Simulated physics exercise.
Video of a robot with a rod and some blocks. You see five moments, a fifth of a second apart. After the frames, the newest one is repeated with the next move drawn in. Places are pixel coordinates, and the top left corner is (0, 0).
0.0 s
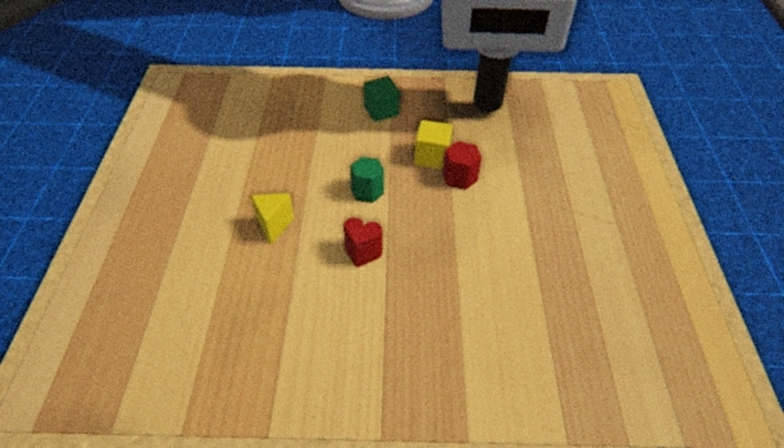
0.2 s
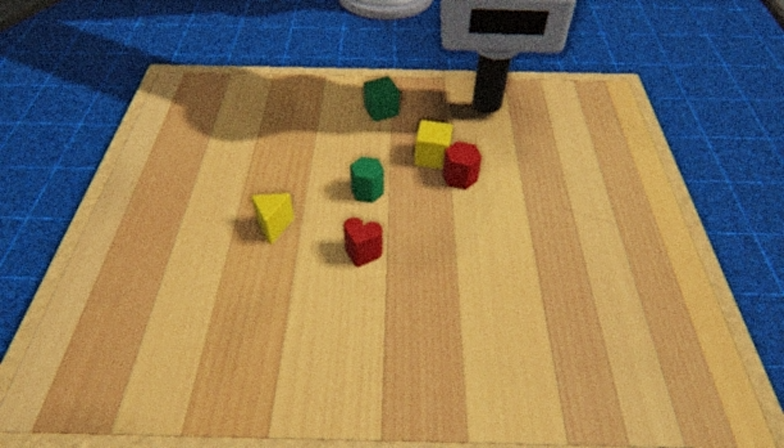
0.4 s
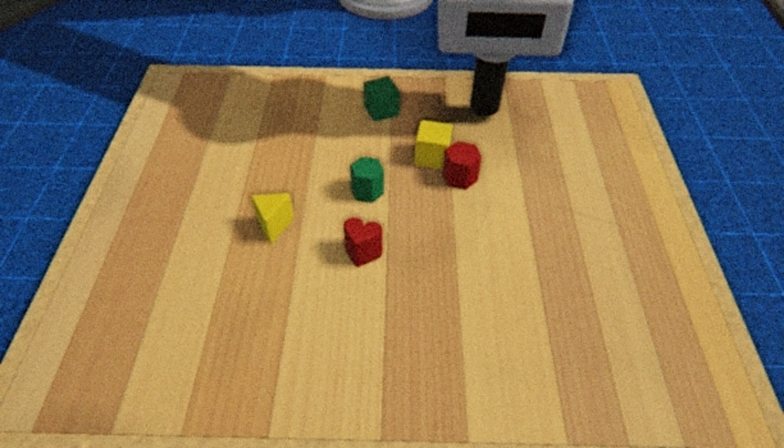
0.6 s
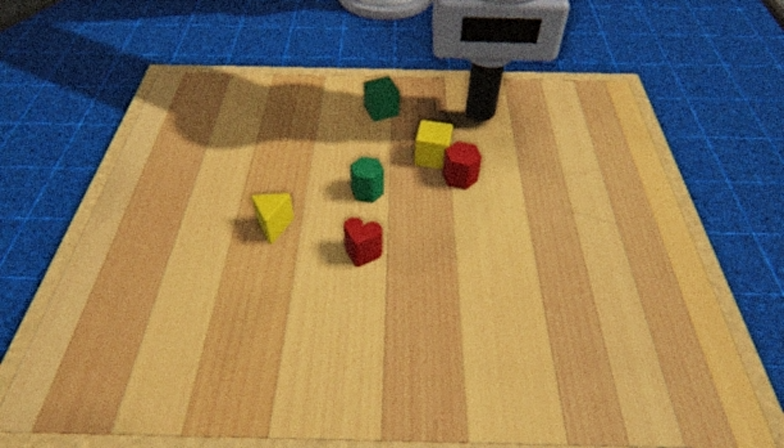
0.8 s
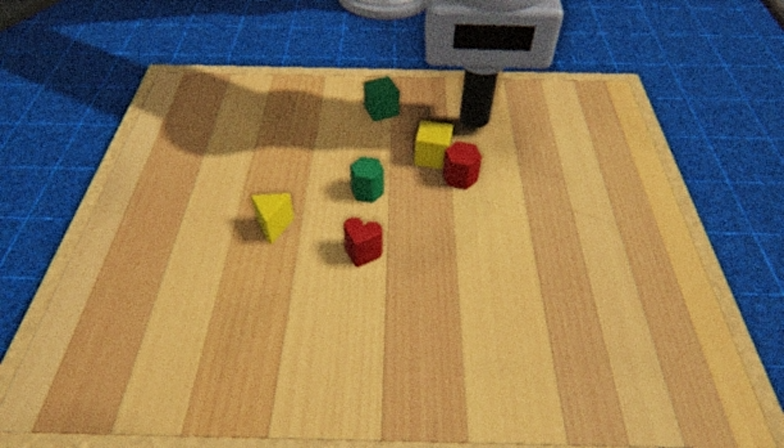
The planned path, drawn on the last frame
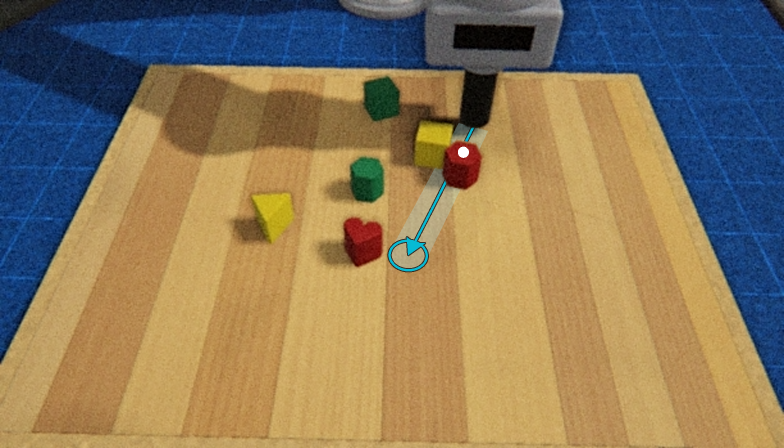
A robot's dark rod moves slightly down and to the left over a striped wooden board, nearing the yellow square block beside the red hexagon, while all the red, yellow and green blocks stay still.
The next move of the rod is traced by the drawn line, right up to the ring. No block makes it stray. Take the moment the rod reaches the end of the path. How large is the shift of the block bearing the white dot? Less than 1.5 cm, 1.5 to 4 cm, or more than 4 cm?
That one ends up more than 4 cm from where it is now.
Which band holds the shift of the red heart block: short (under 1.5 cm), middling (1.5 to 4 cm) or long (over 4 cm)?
Travel: Within 1.5 cm.
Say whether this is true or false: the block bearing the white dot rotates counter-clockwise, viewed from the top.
Answer: True.
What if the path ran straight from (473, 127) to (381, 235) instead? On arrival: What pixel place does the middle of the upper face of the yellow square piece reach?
The answer is (391, 149).
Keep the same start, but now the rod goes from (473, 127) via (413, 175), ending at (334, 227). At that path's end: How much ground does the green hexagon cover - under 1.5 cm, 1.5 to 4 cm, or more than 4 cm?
The displacement of the green hexagon is above 4 cm.
Path on the board, from (473, 127) to (408, 255); the dot is on the red hexagon.
On the path given first. One third of the way, rod at (455, 157); yellow square piece at (424, 134); red hexagon at (464, 162), turned 20° anticlockwise.
Two thirds of the way, rod at (434, 200); yellow square piece at (422, 135); red hexagon at (471, 190), turned 75° anticlockwise.
At the end, rod at (409, 248); red heart block in place; yellow square piece at (422, 135); red hexagon at (472, 190), turned 80° anticlockwise.
